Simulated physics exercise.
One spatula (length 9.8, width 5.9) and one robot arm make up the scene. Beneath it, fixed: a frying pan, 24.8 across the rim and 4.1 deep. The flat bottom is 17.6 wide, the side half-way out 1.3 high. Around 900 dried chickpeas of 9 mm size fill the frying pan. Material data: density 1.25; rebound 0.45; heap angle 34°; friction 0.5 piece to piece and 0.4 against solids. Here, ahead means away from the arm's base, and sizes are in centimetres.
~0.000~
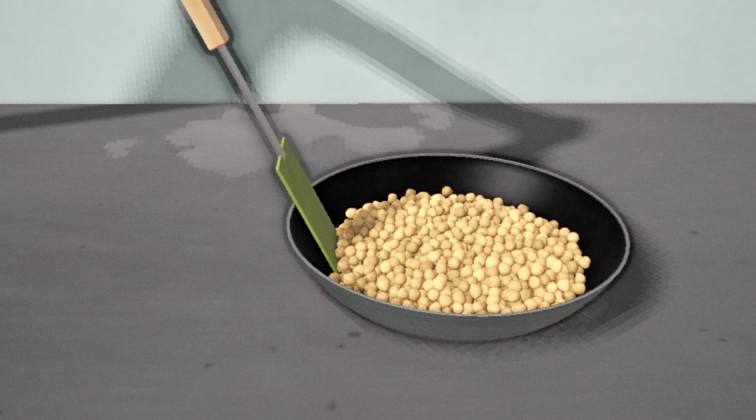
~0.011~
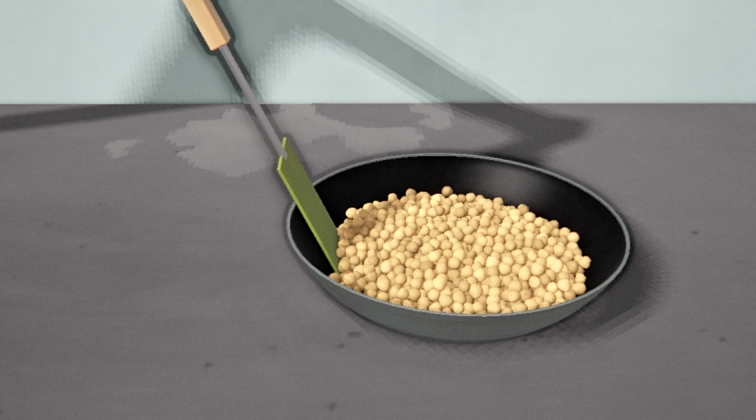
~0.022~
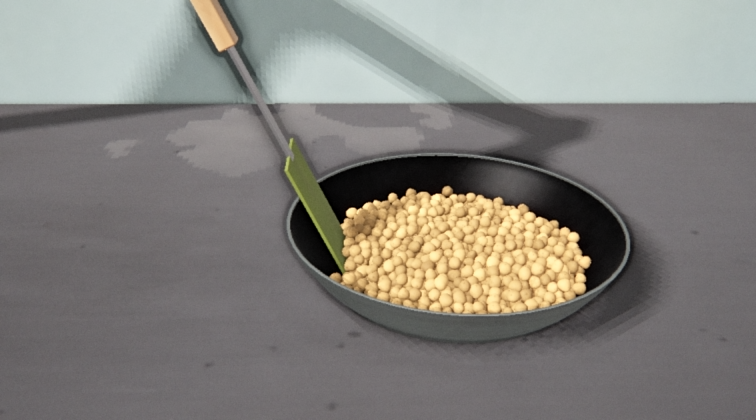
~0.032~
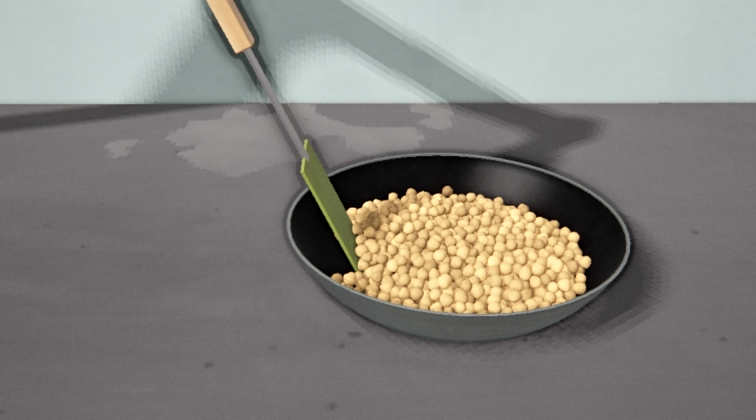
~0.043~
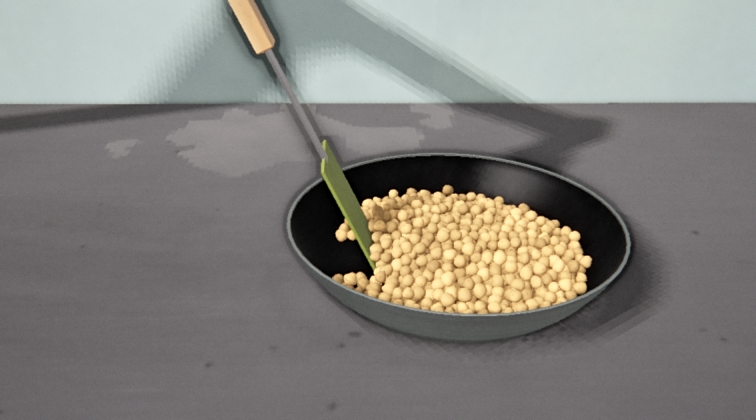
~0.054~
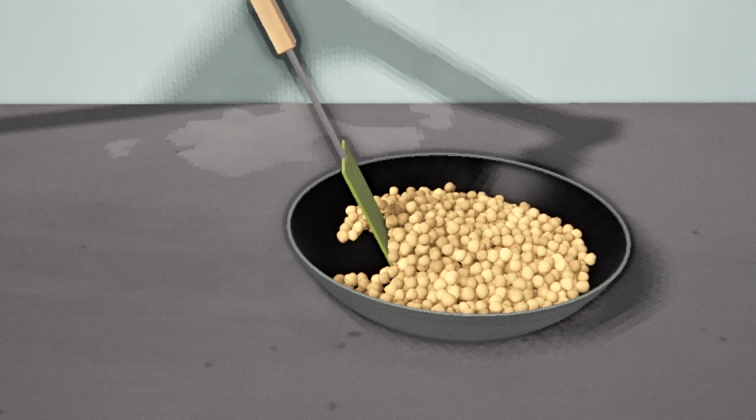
On a dark gray surface before a pale blue wall, a black frying pan holds a heap of dried chickpeas, with a green, wooden-handled spatula resting at its left edge. The spatula barely shifts at first, then pushes rightward through the heap, opening a dark gap while some chickpeas remain behind it.
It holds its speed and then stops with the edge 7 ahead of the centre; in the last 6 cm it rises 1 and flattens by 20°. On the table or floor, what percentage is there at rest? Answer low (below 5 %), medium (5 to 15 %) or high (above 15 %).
Medium.
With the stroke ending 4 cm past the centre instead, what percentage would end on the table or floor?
Result: Approx. 0 %.
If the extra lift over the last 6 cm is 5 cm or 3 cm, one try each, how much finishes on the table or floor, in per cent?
You'd get some 10 per cent with the first setting and some 15 per cent with the second.
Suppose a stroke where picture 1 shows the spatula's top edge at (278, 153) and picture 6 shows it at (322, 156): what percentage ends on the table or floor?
5 per cent.
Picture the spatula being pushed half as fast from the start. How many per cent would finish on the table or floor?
Then around 0 percent would finish on the table or floor.
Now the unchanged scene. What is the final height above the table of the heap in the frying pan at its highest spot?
Close to 5.0 centimetres high.
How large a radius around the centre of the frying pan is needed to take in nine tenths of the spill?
Radial distance: Approx. 35 cm.
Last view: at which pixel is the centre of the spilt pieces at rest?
I'd place it close to (730, 271).
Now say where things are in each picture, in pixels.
The first picture shows spatula top edge at (280, 152), sloping 65°; upper third of the load around (450, 244), from x 335 to 585, top at y 190; 900 in the frying pan.
The second picture shows spatula top edge at (282, 153), sloping 65°; upper third of the load around (450, 244), from x 335 to 585, top at y 190.
The third picture shows spatula top edge at (289, 154), sloping 65°; upper third of the load around (448, 243), from x 335 to 585, top at y 190.
The fourth picture shows spatula top edge at (304, 155), sloping 65°; upper third of the load around (445, 242), from x 335 to 585, top at y 190.
The fifth picture shows spatula top edge at (323, 155), sloping 65°; upper third of the load around (446, 238), from x 340 to 585, top at y 190.
The sixth picture shows spatula top edge at (343, 155), sloping 65°; upper third of the load around (450, 234), from x 340 to 590, top at y 190; 900 in the frying pan.
After 0.08 s, sloping 65°, highest piece 7 above the table; 900 in the frying pan.
After 0.11 s, sloping 59°, highest piece 8 above the table; 900 in the frying pan.
After 0.32 s, sloping 45°, highest piece 5 above the table; 808 in the frying pan, 89 on the table or floor, 3 on the blade or in flight.
After 1.37 s, sloping 45°, highest piece 5 above the table; 808 in the frying pan, 92 on the table or floor.
At rest, 808 in the frying pan, 92 on the table or floor. That is 10 % on the table or floor.
